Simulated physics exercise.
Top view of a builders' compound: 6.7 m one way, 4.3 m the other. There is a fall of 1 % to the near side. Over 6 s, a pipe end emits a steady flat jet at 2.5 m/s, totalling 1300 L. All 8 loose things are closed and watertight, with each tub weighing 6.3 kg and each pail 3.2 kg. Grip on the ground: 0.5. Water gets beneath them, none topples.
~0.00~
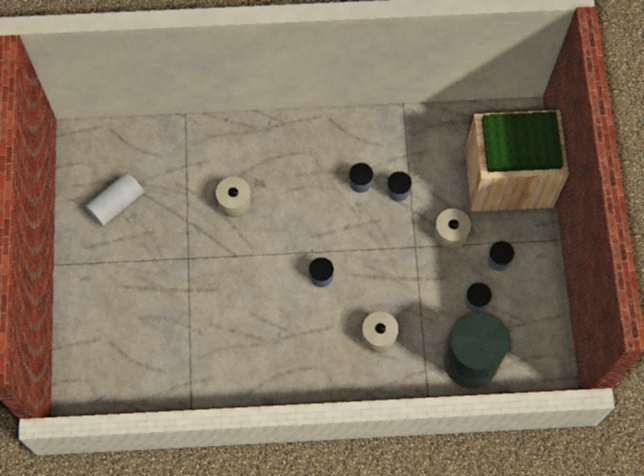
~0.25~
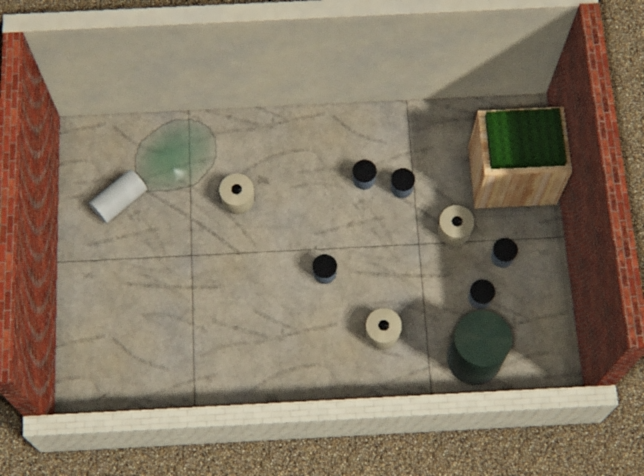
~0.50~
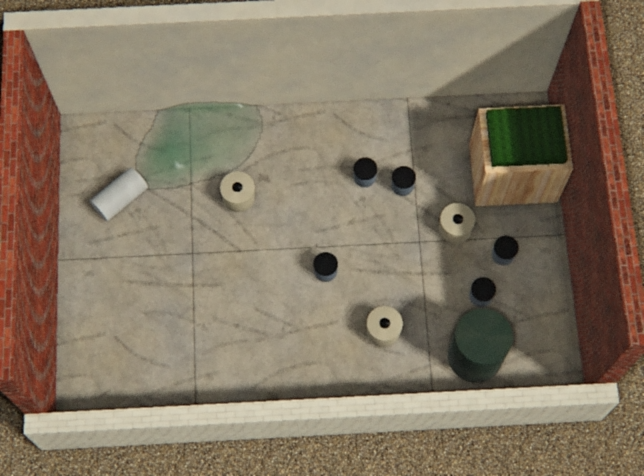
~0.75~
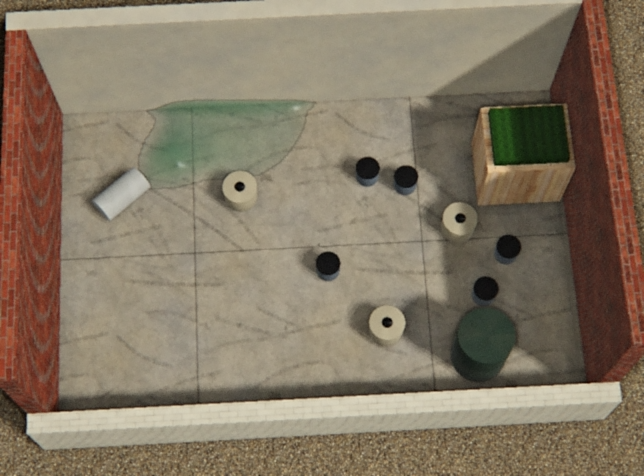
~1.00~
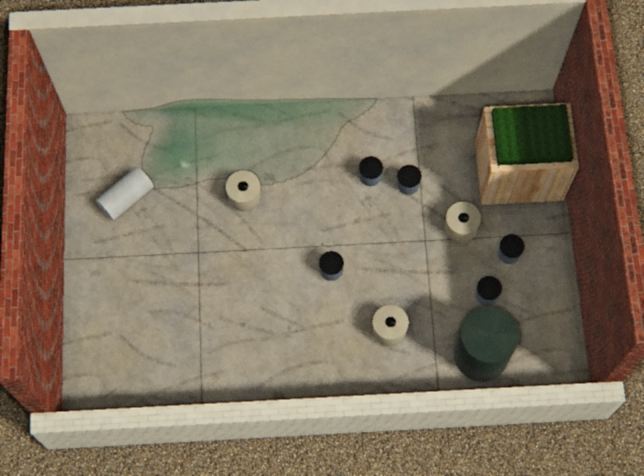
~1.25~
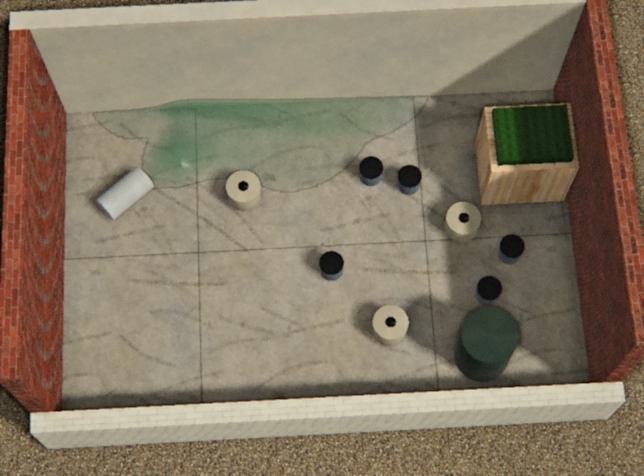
In the video, seen from above, a walled yard holds a pale pipe, cream and black round containers, a green drum and a wooden crate, and greenish water appears near the pipe and spreads rightward along the far wall.
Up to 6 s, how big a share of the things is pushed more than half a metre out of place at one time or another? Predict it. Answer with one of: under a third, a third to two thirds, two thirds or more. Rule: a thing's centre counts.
A third to two thirds.
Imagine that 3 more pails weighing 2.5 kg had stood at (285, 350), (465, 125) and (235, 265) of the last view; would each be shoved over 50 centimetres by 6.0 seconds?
Per the listed order, stays closer, goes farther, stays closer.
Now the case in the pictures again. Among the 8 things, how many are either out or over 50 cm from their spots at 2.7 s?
The answer is 1.
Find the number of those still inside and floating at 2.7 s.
0.
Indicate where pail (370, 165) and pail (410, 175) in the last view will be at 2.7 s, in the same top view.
First near (406, 215), second near (434, 199).
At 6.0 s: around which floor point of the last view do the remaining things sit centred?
Averaged position, last view: Near pixel (412, 322).
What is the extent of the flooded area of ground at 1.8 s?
My estimate is roughly 6.5 m2.
After 1.8 s 0 of 8 are over 50 cm from their spots; 0 afloat.
After 2.7 s 1 of 8 are over 50 cm from their spots; 0 afloat.
After 4.2 s 4 of 8 are over 50 cm from their spots; 1 afloat.
After 6.0 s 5 of 8 are over 50 cm from their spots, and 5 have been at some point; 2 afloat.
